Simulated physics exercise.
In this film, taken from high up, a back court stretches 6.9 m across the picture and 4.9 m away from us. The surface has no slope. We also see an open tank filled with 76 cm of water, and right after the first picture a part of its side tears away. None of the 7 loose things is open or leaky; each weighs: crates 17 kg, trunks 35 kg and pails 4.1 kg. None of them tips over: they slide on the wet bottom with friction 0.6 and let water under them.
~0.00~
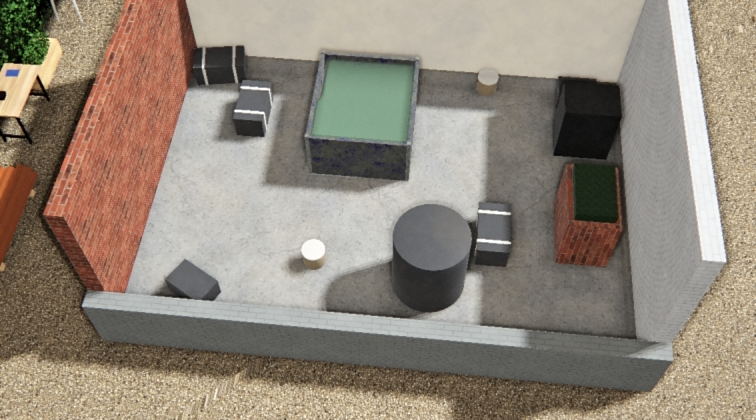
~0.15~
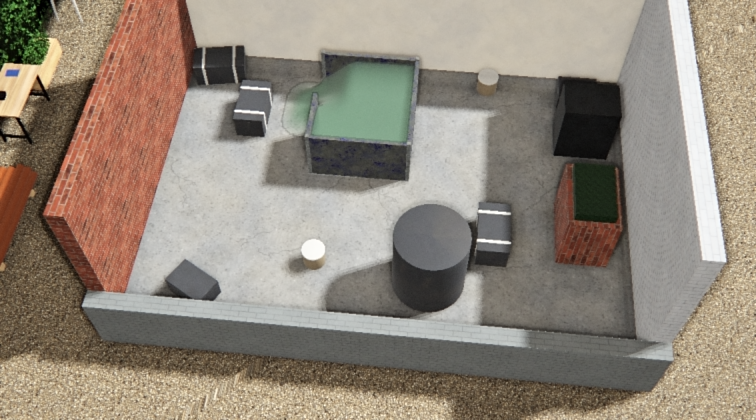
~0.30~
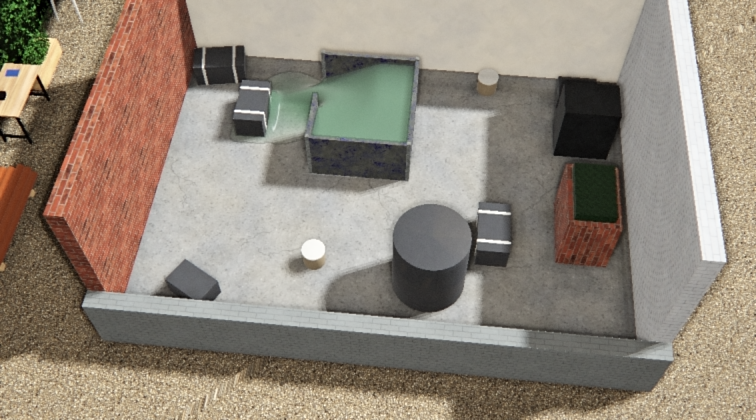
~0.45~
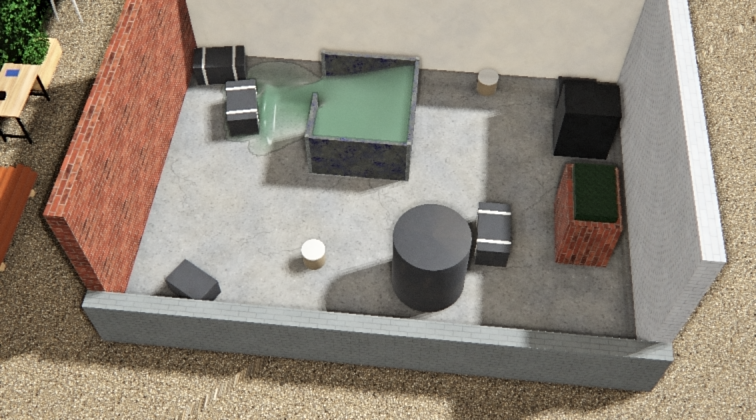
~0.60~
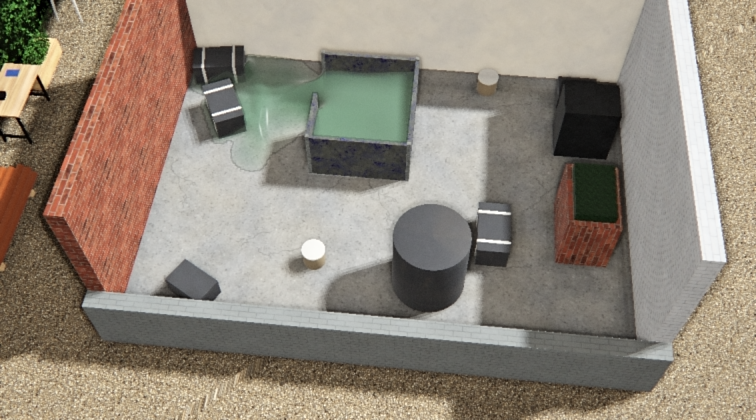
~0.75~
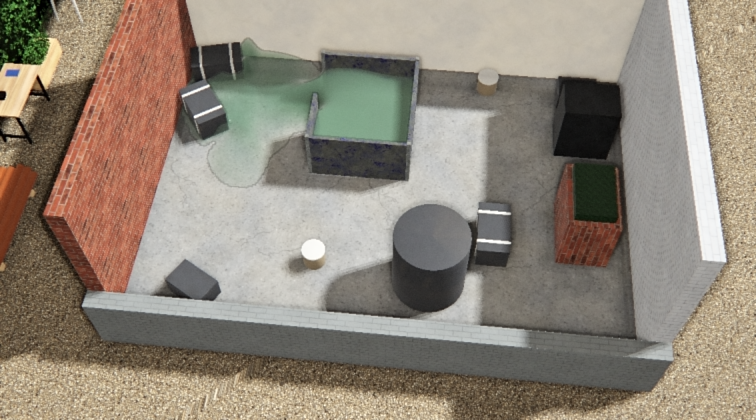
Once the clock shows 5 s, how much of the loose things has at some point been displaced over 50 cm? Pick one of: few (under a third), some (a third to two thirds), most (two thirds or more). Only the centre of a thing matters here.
Some.
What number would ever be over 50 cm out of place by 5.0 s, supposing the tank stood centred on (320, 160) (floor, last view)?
That gives 5 of them.
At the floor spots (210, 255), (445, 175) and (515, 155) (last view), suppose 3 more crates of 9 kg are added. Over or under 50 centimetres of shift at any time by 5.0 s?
One after another they come out above it, inside the limit, inside the limit.
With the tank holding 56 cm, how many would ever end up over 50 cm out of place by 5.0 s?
I count 3 of them in that case.
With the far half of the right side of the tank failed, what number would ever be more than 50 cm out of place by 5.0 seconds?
The count would be 2.
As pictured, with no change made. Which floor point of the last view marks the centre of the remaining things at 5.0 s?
Near (401, 198).
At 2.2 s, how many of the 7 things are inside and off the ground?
The count is 1.
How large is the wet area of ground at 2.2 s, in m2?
Around 10.0 m2 of it.
After 1.1 s 1 of 7 are over 50 cm from their spots; 1 afloat.
After 2.2 s 1 of 7 are over 50 cm from their spots; 1 afloat.
After 3.5 s 2 of 7 are over 50 cm from their spots; 3 afloat.
After 5.0 s 4 of 7 are over 50 cm from their spots, and 4 have been at some point; 4 afloat.
